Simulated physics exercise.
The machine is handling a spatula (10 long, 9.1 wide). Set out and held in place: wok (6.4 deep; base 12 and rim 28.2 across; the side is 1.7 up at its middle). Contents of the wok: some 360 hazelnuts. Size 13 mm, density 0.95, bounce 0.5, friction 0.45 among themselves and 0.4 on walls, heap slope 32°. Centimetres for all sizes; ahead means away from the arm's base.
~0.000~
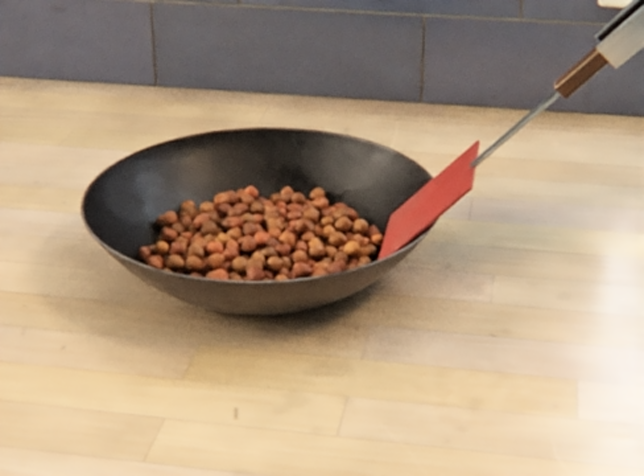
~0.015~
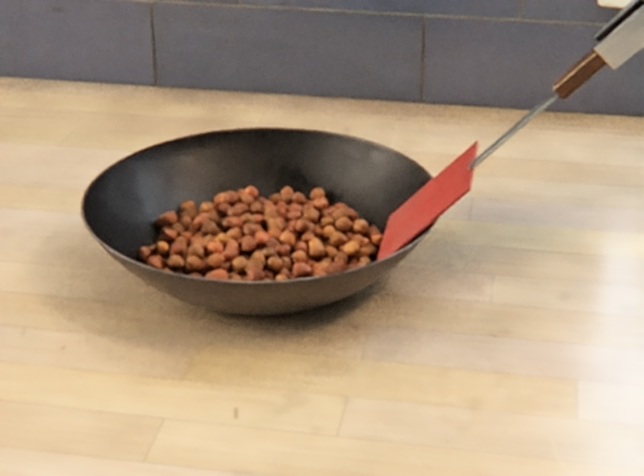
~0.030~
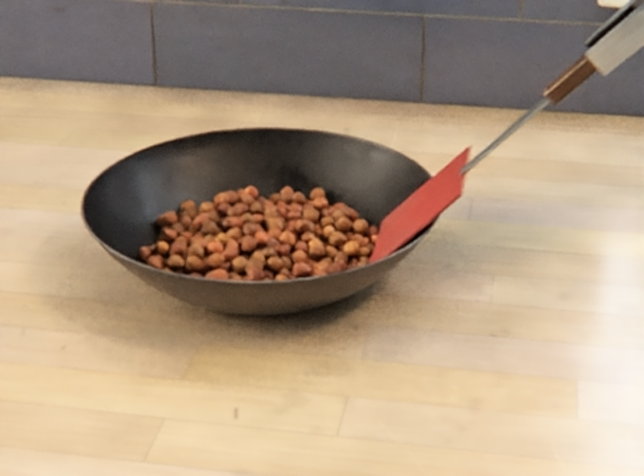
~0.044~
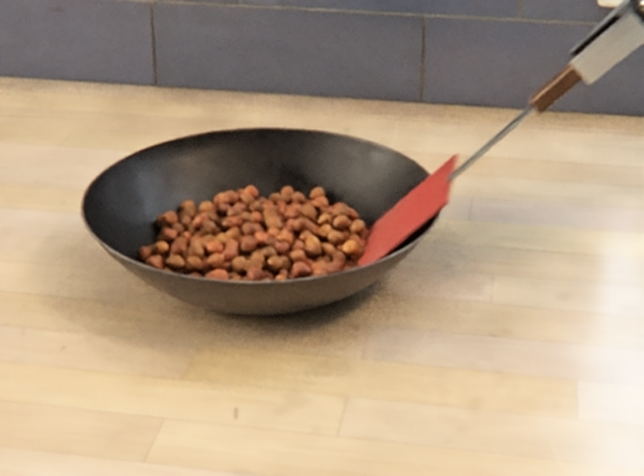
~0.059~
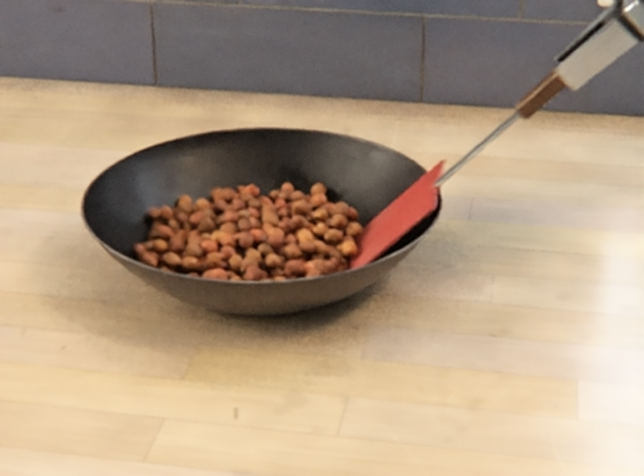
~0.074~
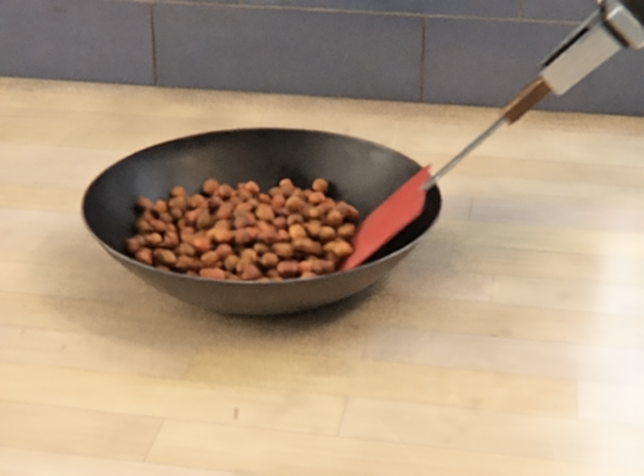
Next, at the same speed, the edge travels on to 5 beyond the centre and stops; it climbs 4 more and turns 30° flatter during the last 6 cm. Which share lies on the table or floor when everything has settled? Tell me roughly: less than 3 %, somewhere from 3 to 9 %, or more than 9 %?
Less than 3 %.
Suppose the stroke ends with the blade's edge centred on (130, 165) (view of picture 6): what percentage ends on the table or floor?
Approximately 35 per cent, I reckon.
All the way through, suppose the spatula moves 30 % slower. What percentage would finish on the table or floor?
Estimated share: Some 0 %.
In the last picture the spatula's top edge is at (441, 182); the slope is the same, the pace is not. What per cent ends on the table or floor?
Expect about 0 per cent there.
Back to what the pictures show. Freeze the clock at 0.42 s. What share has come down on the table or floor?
Roughly 0 per cent.
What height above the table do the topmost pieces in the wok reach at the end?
Close to 6.5 centimetres high.
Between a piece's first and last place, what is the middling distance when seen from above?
4 cm.
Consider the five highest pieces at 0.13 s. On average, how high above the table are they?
Height: Approx. 5 cm.
After 0.13 s, sloping 47°, highest piece 6 above the table; 359 in the wok.
After 0.19 s, sloping 34°, highest piece 7 above the table; 359 in the wok.
After 0.42 s, sloping 17°, highest piece 6 above the table; 359 in the wok.
After 1.47 s, sloping 17°, highest piece 6 above the table; 359 in the wok.
In the end, 359 in the wok. That is 0 % on the table or floor.
